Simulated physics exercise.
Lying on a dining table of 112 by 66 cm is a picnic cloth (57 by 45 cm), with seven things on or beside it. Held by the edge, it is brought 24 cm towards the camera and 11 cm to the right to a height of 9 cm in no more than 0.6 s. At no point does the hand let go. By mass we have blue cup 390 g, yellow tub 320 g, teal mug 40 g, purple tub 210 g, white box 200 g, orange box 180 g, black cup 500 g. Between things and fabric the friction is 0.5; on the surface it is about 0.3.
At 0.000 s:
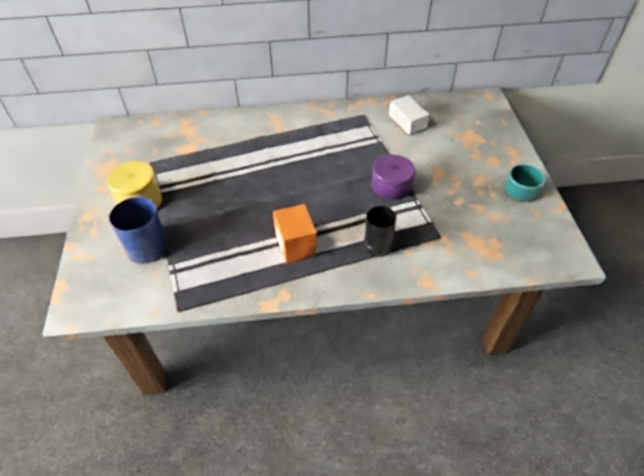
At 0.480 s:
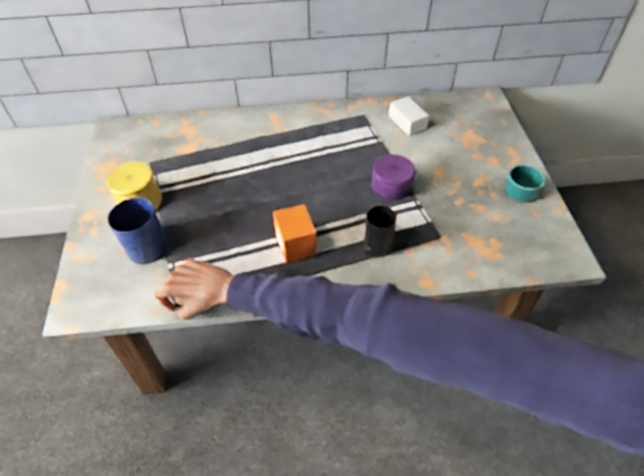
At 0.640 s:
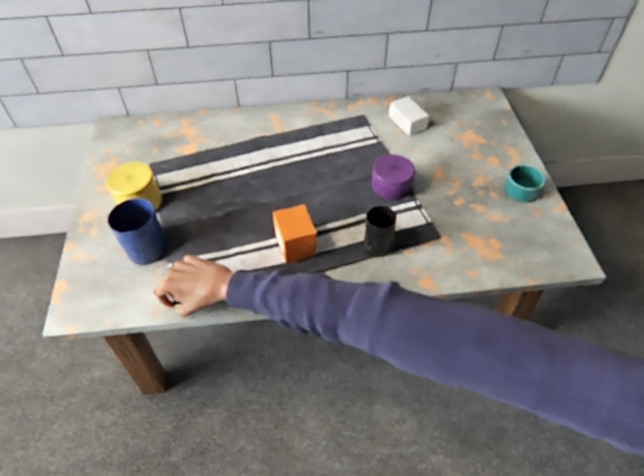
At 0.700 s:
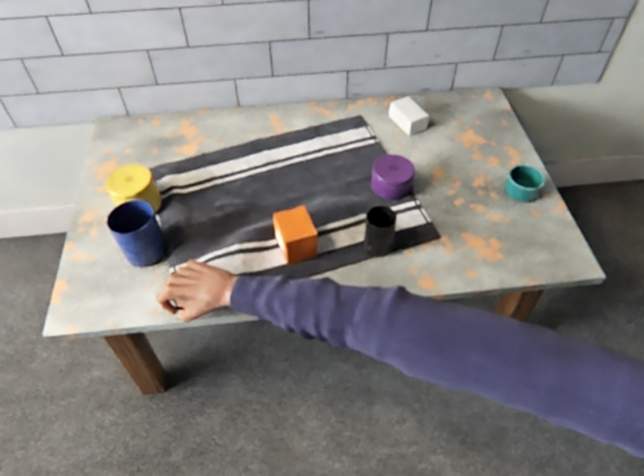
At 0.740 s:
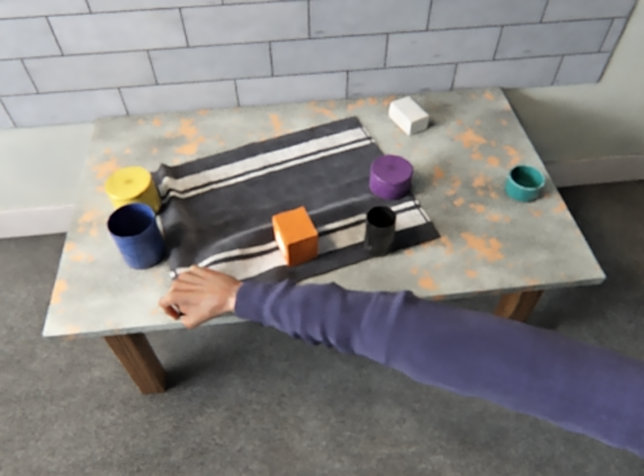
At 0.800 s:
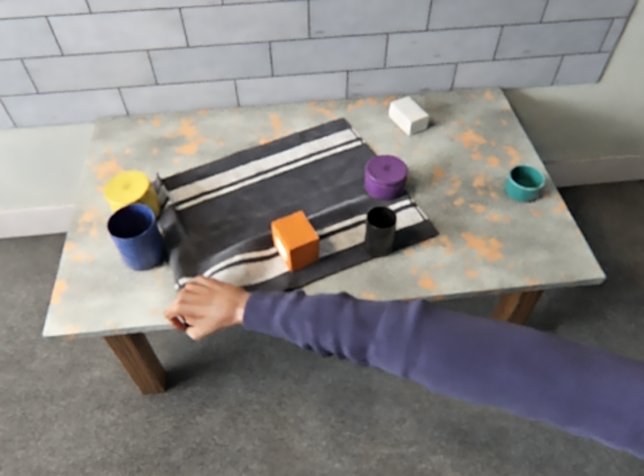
A hand in a purple sleeve gripped the near left corner of a dark striped cloth on a table and pulled it slightly nearer and to the right, shifting the orange box and purple tub a little.
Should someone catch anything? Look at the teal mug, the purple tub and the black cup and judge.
In the end the teal mug fails to come off; the purple tub fails to come off; the black cup fails to come off.
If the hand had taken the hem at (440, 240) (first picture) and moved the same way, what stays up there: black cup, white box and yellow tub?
Outcome: Black cup leaves the top; white box keeps its place; yellow tub keeps its place.
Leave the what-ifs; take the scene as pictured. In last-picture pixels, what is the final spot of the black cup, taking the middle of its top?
Near (369, 244).
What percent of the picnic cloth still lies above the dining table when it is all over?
Near 75 in a hundred.
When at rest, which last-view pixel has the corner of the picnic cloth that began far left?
In the final picture you'd find it somewhere near (174, 250).
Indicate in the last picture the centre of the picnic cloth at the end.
Midpoint, last view: Approx. (248, 274).
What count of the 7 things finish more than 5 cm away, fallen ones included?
So we're at 4.
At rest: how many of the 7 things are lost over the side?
0 in all.
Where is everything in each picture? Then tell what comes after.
In the first picture, shows, teal mug (527, 175); purple tub (394, 168); black cup (382, 217); picnic cloth corners (178, 312) (364, 115) (441, 238).
In the second picture, shows, picnic cloth corners (364, 115) (441, 238); grip (176, 308).
In the third picture, shows, picnic cloth corners (364, 115) (441, 238); grip (175, 305).
In the fourth picture, shows, yellow tub (129, 179); blue cup (131, 217); picnic cloth corners (361, 115) (441, 238); grip (177, 310).
In the fifth picture, shows, yellow tub (129, 182); blue cup (130, 220); picnic cloth corners (355, 116) (441, 237); grip (180, 316).
In the sixth picture, shows, teal mug (527, 177); purple tub (387, 168); black cup (382, 217); picnic cloth corners (344, 117) (439, 235); grip (186, 327).
After 0.9 s, 95 % of the picnic cloth is still over the top; purple tub 5 cm off its start, yellow tub 6 cm off its start, orange box 6 cm off its start.
After 1.0 s, 90 % of the picnic cloth is still over the top; purple tub 9 cm off its start, black cup 2 cm off its start, orange box 10 cm off its start.
After 1.1 s, 80 % of the picnic cloth is still over the top; purple tub 14 cm off its start at (340, 184), black cup 5 cm off its start at (373, 236), orange box 15 cm off its start at (299, 283).
After 1.2 s, 75 % of the picnic cloth is still over the top; purple tub 15 cm off its start, black cup 7 cm off its start, orange box 18 cm off its start.
After 2.8 s, 75 % of the picnic cloth is still over the top; purple tub 16 cm off its start at (334, 191), black cup 7 cm off its start at (369, 244), teal mug 0 cm off its start at (527, 177), orange box 20 cm off its start at (288, 309).
